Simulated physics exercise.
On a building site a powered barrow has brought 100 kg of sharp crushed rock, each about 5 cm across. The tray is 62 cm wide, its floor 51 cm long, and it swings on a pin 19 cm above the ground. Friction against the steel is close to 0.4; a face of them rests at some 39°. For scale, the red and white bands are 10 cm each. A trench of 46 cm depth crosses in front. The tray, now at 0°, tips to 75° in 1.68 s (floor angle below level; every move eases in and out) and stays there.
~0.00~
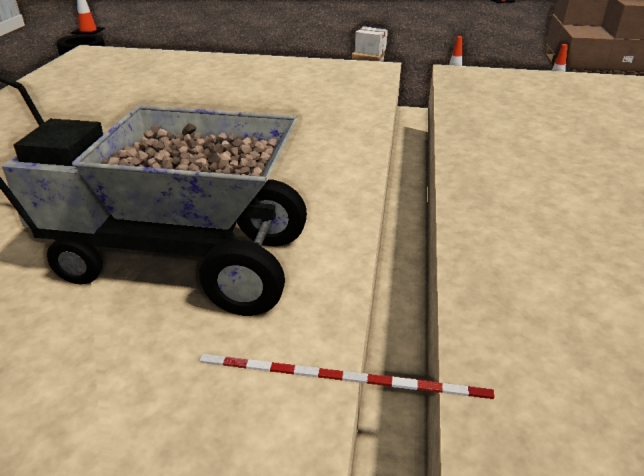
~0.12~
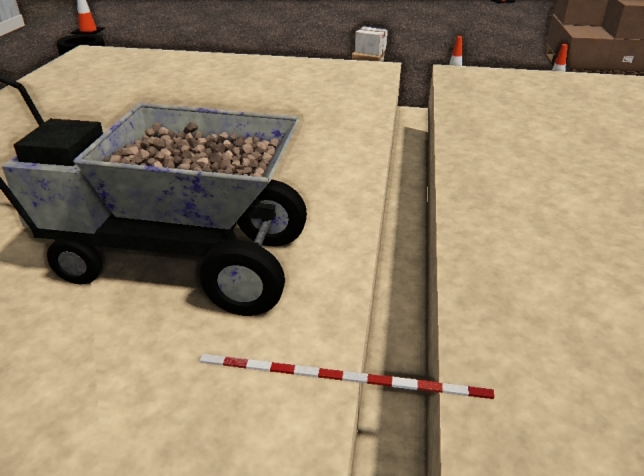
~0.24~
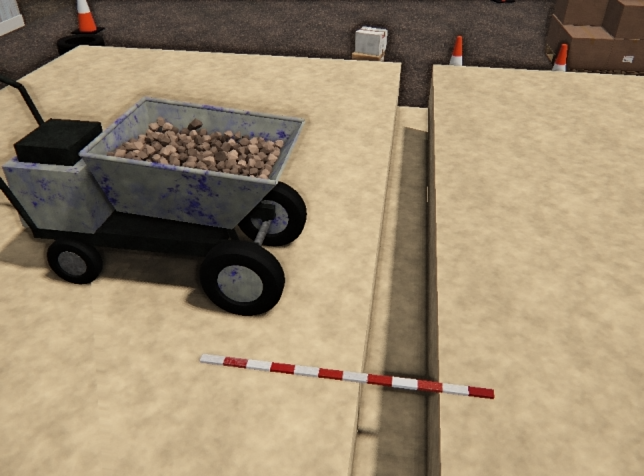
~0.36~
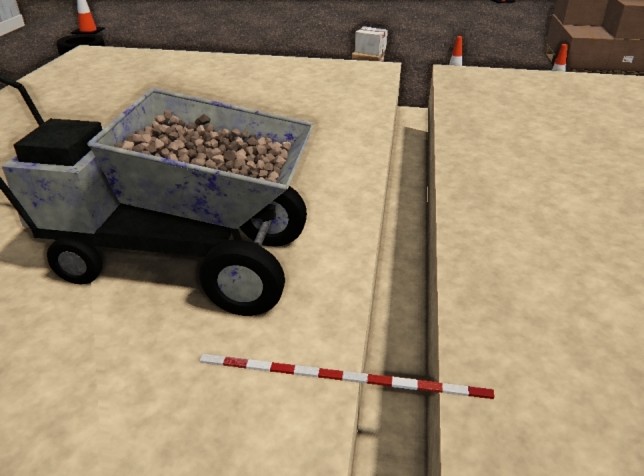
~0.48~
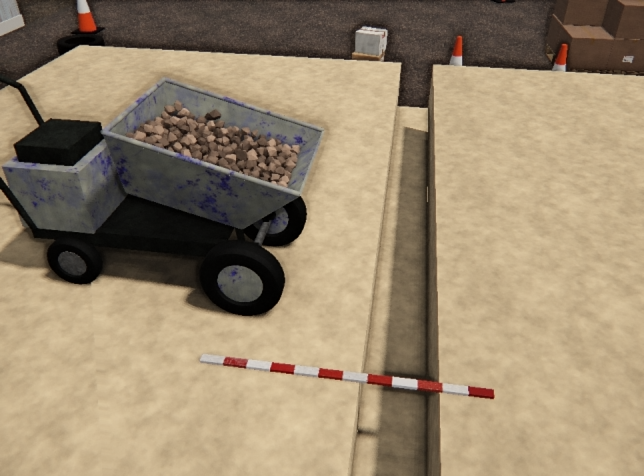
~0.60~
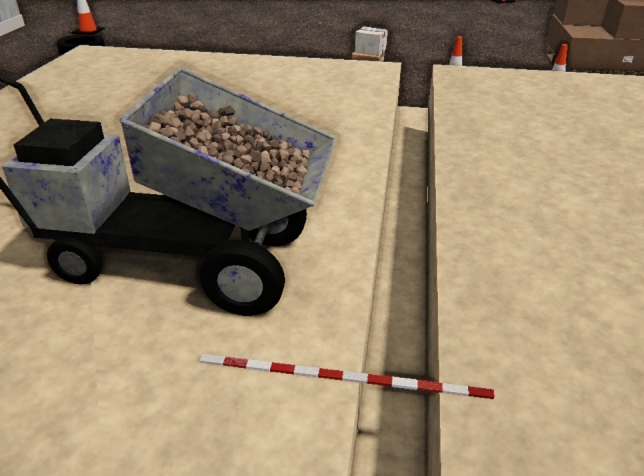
The video shows a powered barrow loaded with crushed rock standing left of a trench, near a red and white striped pole. Its metal tray slowly tilts, the rear rising and the stones shifting slightly, while the wheels stay still.
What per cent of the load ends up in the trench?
About 94 per cent.
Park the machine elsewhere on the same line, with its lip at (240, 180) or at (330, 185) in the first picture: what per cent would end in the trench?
First some 80, then 50 per cent.
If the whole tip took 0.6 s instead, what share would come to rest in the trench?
It would be near 80 per cent.
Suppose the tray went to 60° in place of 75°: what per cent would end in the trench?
In that case some 15 per cent.
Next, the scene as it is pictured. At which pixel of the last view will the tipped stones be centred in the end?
Their middle is at about (400, 344).
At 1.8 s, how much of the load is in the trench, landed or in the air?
Some 25 per cent.
After 1.3 s the floor is at 63°; 100 % in the tray; the foremost stones are at (359, 246).
After 1.8 s the floor is at 75°; 74 % in the tray, 26 % in the trench; the foremost stones are at (435, 328).
After 2.1 s the floor is at 75°; 43 % in the tray, 57 % in the trench, 1 % past the trench; the foremost stones are at (460, 308).
After 4.1 s the floor is at 75°; 5 % in the tray, 94 % in the trench, 1 % past the trench; the foremost stones are at (461, 306).
